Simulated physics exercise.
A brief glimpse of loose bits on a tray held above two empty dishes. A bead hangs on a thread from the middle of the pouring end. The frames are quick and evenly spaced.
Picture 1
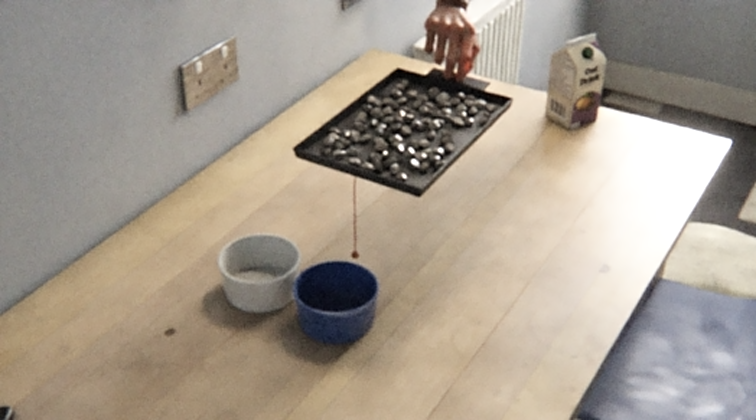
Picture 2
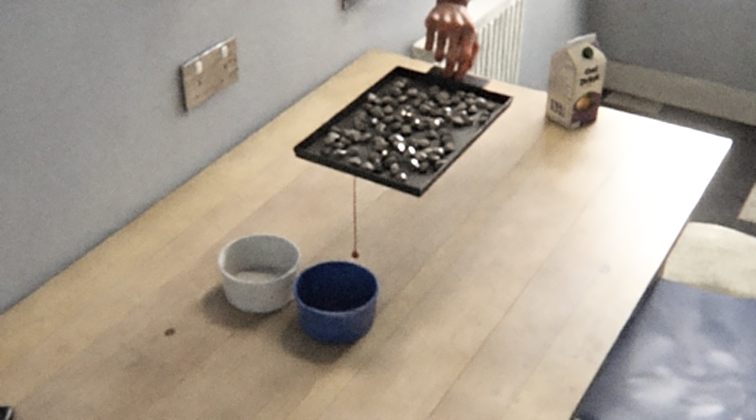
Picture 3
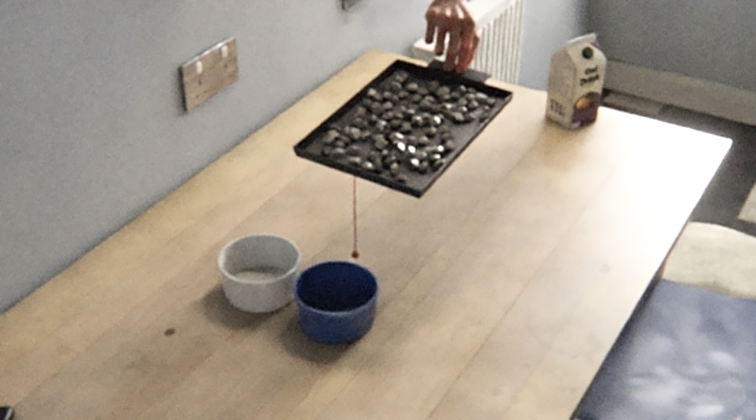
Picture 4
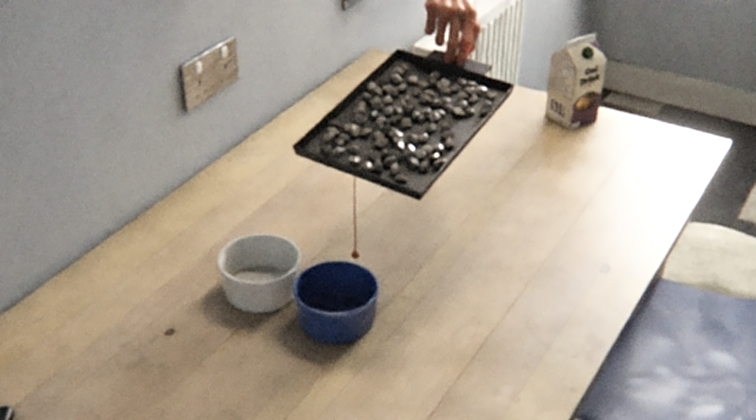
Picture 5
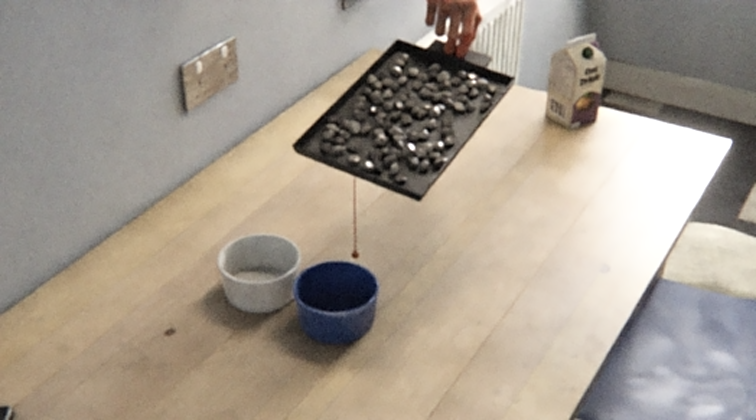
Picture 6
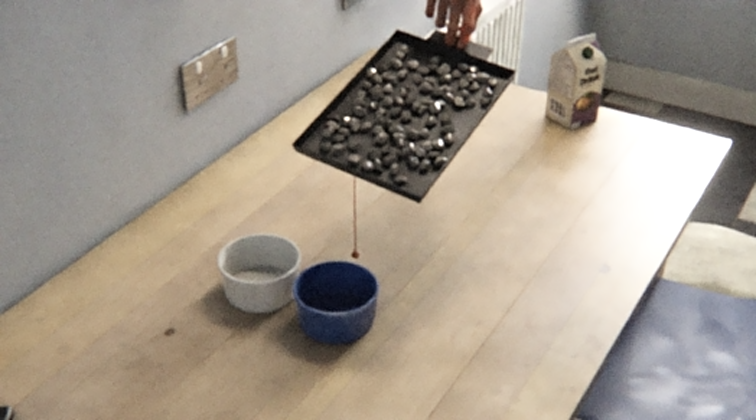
The clip opens on a hand holding a dark tray of loose, dark pebble-like bits above a wooden table, with a white bowl, a blue bowl and a carton on it. The hand gradually raises the tray's far end, steepening its slant toward the near end, while the bits stay spread across it and the bowls stay still.
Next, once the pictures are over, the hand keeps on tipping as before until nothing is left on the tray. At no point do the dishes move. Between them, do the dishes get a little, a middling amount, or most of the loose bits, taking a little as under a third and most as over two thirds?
They get a little.
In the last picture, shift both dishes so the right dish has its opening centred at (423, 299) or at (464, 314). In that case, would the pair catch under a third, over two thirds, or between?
Try one: Over two thirds; try two: Beyond two thirds.
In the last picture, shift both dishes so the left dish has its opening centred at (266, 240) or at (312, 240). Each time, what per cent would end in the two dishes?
Some 10 percent in the first case, 20 percent in the second.
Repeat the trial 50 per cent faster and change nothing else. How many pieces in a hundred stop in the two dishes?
About 20 %.
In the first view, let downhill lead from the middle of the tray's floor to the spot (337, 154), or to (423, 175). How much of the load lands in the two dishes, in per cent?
First case around 60 per cent, second case 0 per cent.
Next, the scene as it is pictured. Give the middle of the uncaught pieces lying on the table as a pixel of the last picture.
I'd put the middle at roughly (411, 335).
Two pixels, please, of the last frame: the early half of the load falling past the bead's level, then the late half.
The early half goes through (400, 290), the late half through (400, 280).
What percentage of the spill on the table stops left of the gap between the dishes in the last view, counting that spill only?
I'd say some 0 in a hundred.
Shortly afterwards, tray tipped steeply; all but a few on the tray; a little in the air.
Next, tray tipped right over; near half on the tray; a little in the right dish; near a quarter outside both; near a quarter in the air.
Some moments later, tray tipped past a quarter turn; near a quarter in the right dish; the bulk outside both.
In the end, tray tipped past a quarter turn; near a quarter in the right dish; none at all in the left dish; the bulk outside both.
